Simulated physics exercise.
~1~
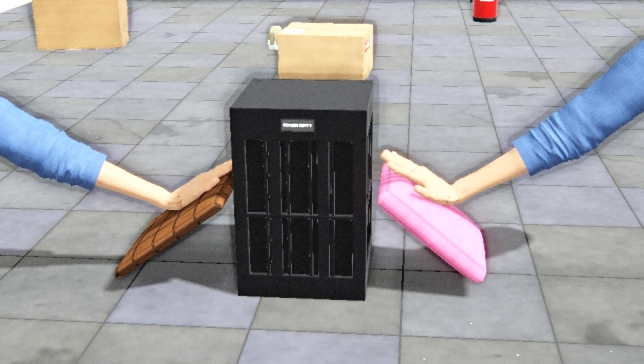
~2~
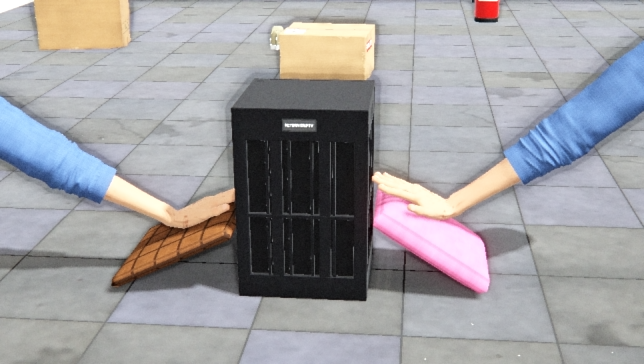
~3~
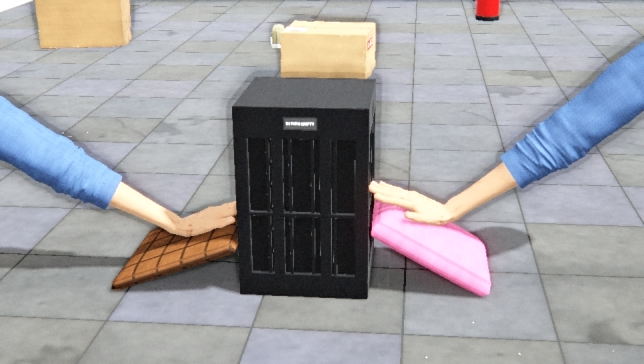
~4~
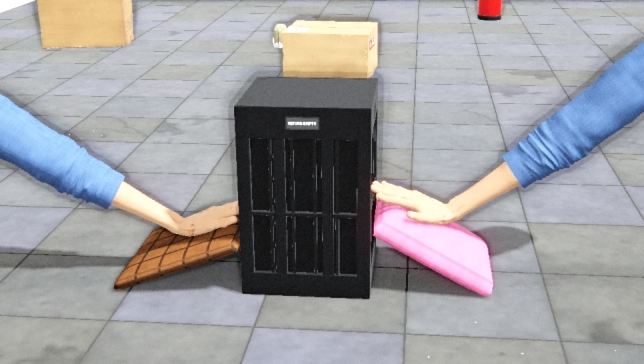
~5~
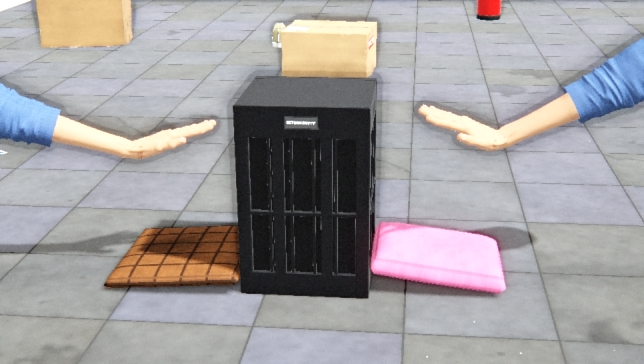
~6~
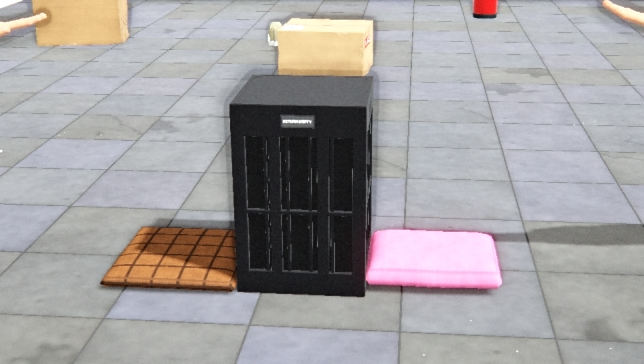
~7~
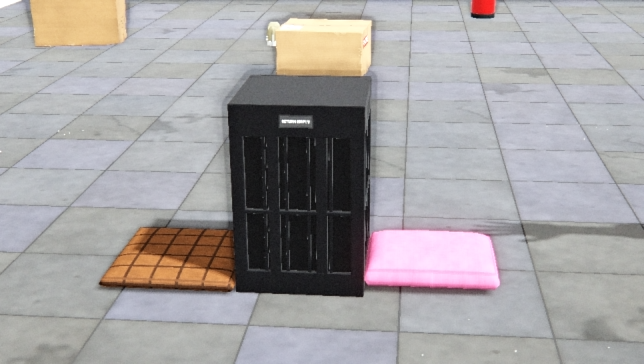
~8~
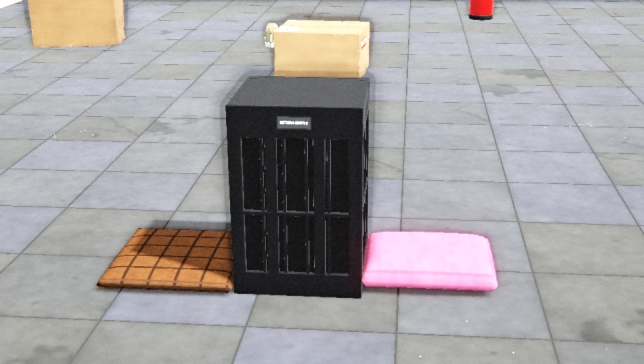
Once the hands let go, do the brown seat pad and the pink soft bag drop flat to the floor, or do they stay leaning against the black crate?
They both go down flat. The brown seat pad slumps to the floor on the left of the crate, and the pink soft bag slides down flat on the right.
